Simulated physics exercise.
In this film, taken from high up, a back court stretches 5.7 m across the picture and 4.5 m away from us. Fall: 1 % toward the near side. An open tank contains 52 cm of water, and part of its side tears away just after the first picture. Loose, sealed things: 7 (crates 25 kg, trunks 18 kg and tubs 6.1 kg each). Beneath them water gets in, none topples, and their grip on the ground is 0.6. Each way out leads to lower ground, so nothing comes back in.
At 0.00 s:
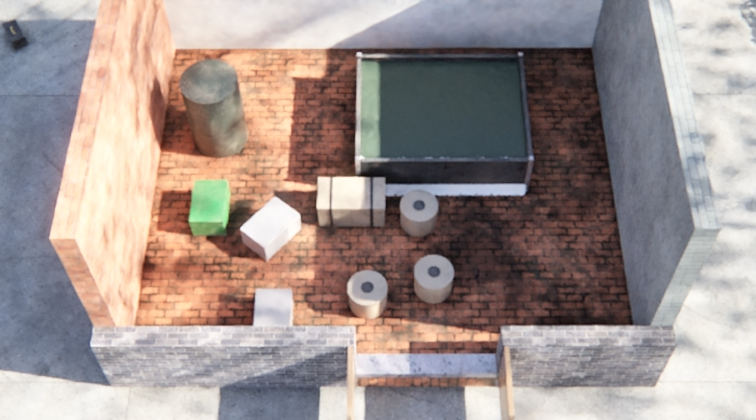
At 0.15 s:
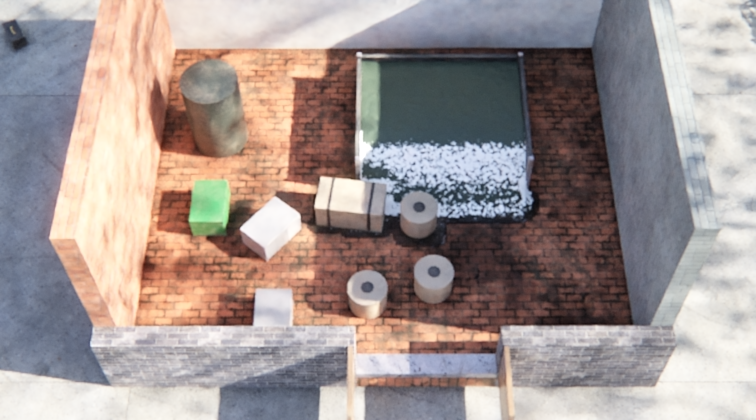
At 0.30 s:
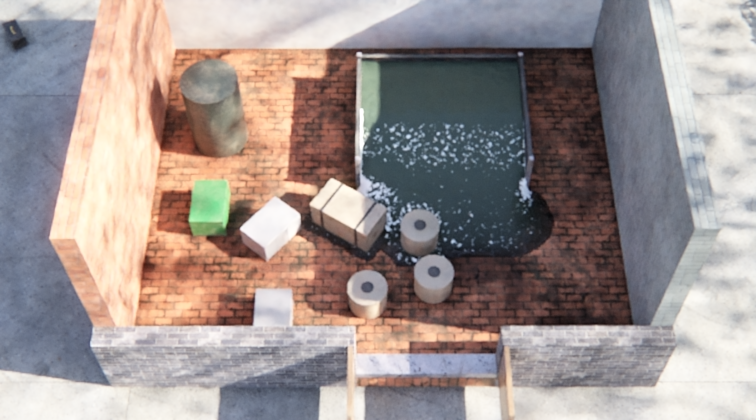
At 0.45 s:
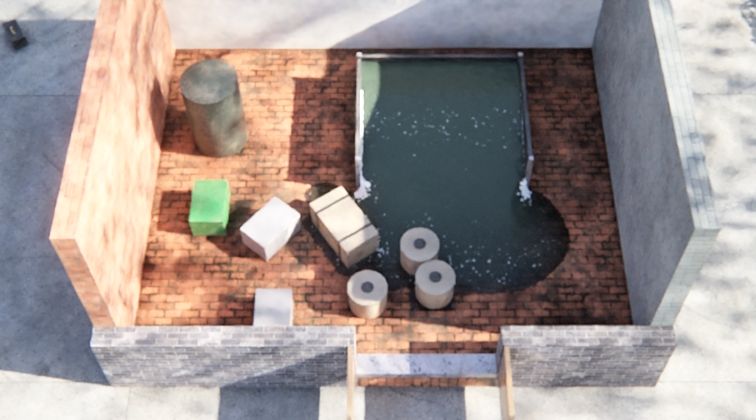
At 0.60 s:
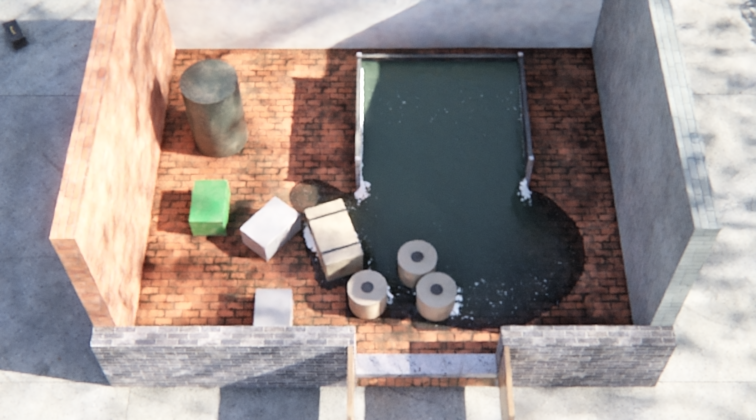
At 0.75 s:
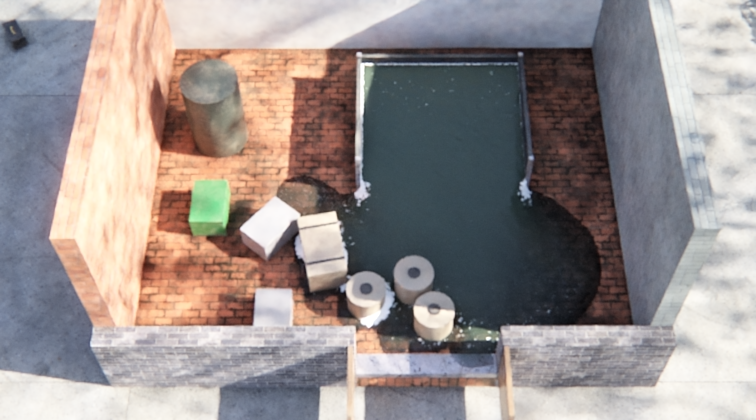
To begin with, a tank of dark water stands in a walled brick court before its near side gives way and white froth rushes out. The water spreads around three tubs to the front opening, turning a strapped trunk and pushing two tubs forward, while the green crate stays still.
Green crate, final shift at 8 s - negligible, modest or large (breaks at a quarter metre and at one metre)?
More or less stationary.
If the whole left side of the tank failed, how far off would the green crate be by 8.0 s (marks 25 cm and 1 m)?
Had it gone that way, the green crate would be borne far.
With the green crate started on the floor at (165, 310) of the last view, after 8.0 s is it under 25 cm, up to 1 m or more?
Short answer: It goes only partway.
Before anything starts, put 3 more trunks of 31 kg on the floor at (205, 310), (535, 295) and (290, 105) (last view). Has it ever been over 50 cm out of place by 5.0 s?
The first one ends up inside that, the second beyond that, the third inside that.
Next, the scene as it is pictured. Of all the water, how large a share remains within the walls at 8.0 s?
Somewhere near 50 percent, give or take.
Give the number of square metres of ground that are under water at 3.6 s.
Wet: Near 17 m2.
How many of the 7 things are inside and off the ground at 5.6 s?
1 at that moment.
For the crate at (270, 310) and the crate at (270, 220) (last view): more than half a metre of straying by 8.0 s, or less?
In sequence - crossed the line; stayed below the line.
After 1.6 s the green crate is near (208, 200), 0.0 m from its start, aground; 2 of 7 are out; 1 afloat.
After 3.6 s the green crate is near (208, 200), 0.0 m from its start, aground; 2 of 7 are out; 1 afloat.
After 5.6 s the green crate is near (208, 200), 0.0 m from its start, aground; 2 of 7 are out; 1 afloat.
After 8.0 s the green crate is near (208, 200), 0.0 m from its start, aground; 2 of 7 are out; 1 afloat.
